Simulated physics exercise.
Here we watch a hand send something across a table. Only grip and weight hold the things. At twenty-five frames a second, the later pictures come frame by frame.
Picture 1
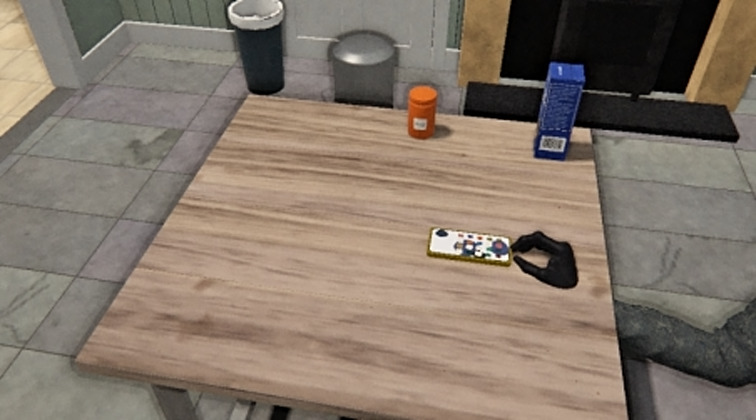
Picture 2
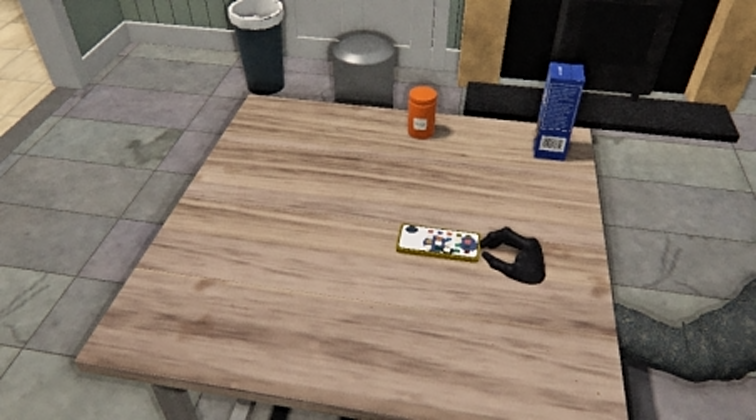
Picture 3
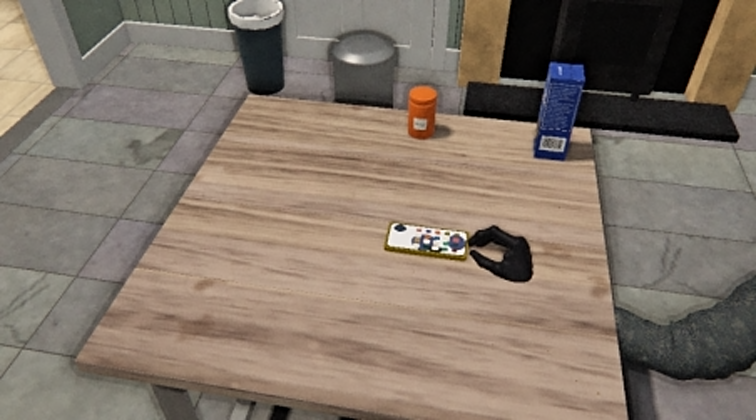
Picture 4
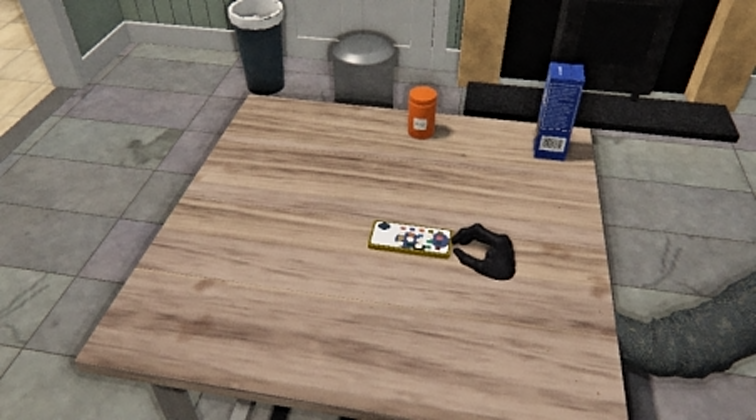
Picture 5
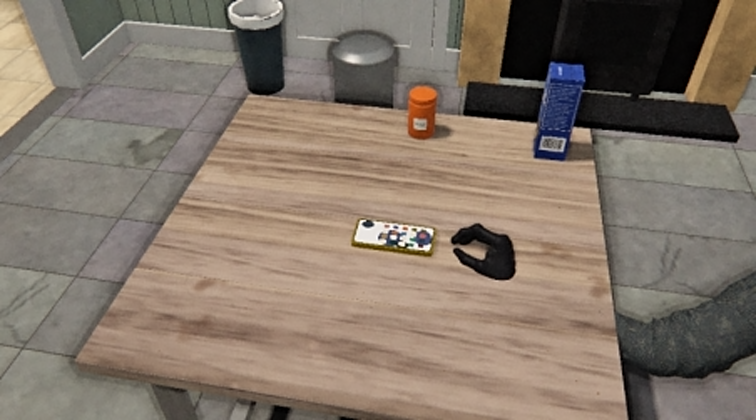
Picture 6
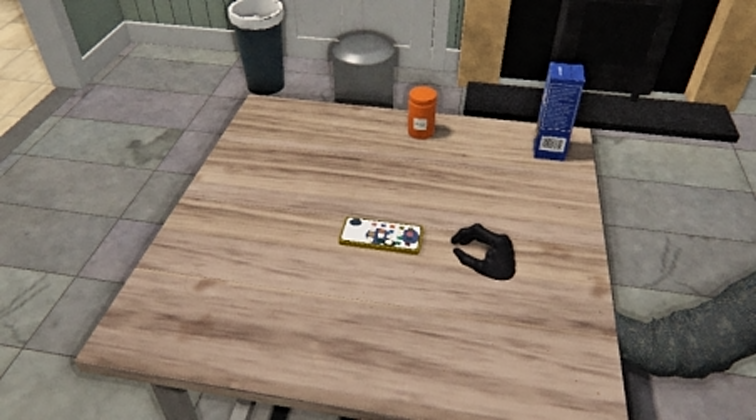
A black-gloved hand sits beside a small yellow-edged phone with a white, colourfully patterned face on a wooden table, seen from above in a grey-tiled room. An orange jar and an upright blue box stand near the table's far edge, with two bins beyond. The hand pushes the phone leftward, then stays still while the phone slides farther left, apart from it, the camera steady.
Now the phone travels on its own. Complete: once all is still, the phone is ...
On the table.
Then, 0.10 s later than the last frame, yellow phone moved a little near (365, 233).
Then, 0.30 s later than the last frame, yellow phone resting near (365, 235).
When it is over, moved from the start, yellow phone. End places, in pixels of the last picture, yellow phone near (364, 233).
